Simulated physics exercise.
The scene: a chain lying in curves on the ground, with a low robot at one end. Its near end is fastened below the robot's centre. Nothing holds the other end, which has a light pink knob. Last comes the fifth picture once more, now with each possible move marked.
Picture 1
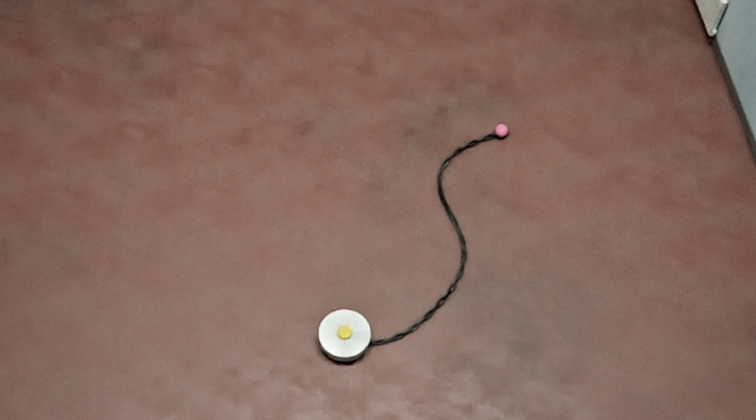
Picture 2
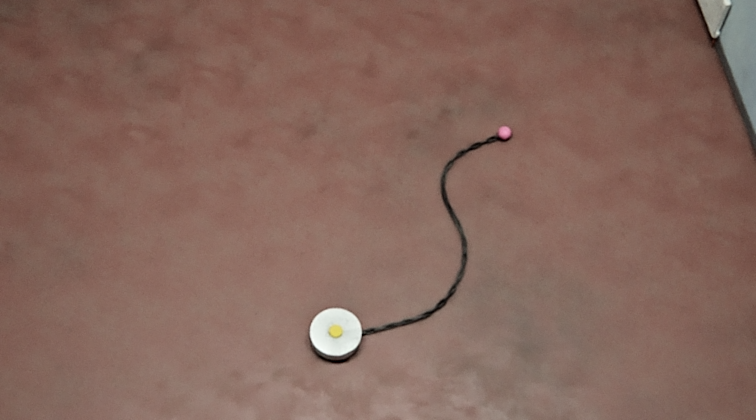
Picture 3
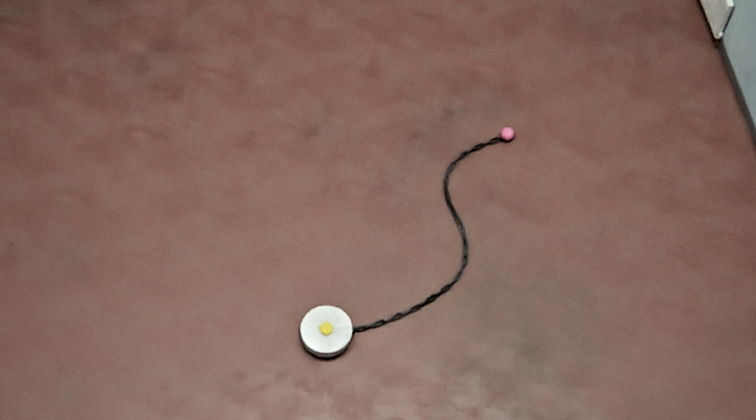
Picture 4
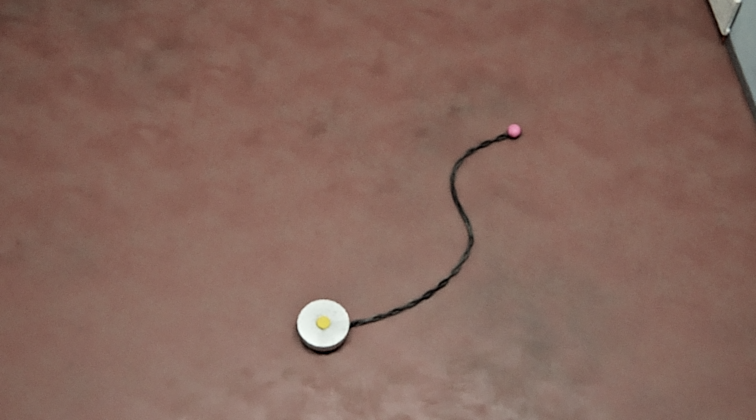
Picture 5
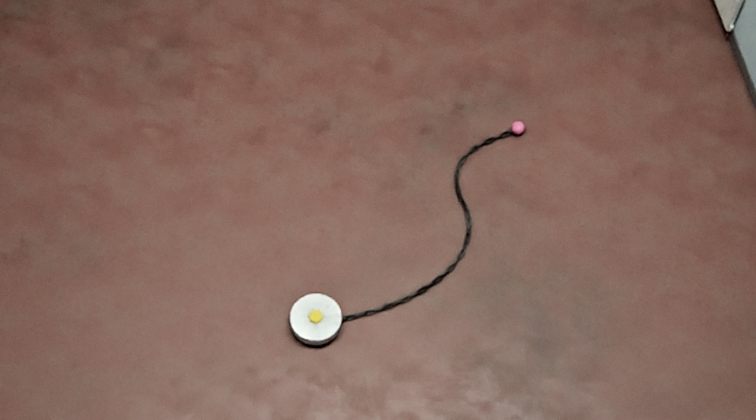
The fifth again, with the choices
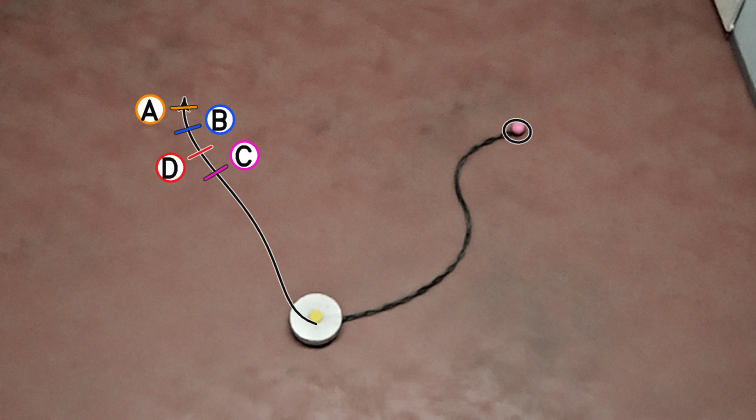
A low round white robot moves slightly left, pulling the near end of a curved chain.
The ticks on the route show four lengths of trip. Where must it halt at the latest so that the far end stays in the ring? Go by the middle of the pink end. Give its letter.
D.
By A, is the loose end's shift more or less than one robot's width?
By then, less.
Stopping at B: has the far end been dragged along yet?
Yes.
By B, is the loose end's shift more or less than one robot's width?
Less.
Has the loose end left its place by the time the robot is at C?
No.
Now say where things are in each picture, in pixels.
In the first frame, robot (345, 336); free end (501, 131).
In the second frame, robot (336, 335); free end (505, 133).
In the third frame, robot (326, 332); free end (507, 134).
In the fourth frame, robot (323, 326); free end (514, 131).
In the fifth frame, robot (316, 320); free end (518, 128).
On the marked copy, A at (184, 108); B at (188, 129); C at (216, 173); D at (200, 152); the ring at (517, 131); the route from (316, 324) via (243, 207) to (185, 98).
Taking D. A third of the way, robot (273, 258), middle of the chain (442, 243), free end (518, 128).
Two thirds of the way, robot (237, 196), middle of the chain (409, 226), free end (518, 128).
When it is over, robot (200, 148), middle of the chain (366, 193), free end (512, 130); the free end is still in its ring.
As for the rest, A drags the free end to (494, 140); B drags the free end to (502, 135); C is safe but short.
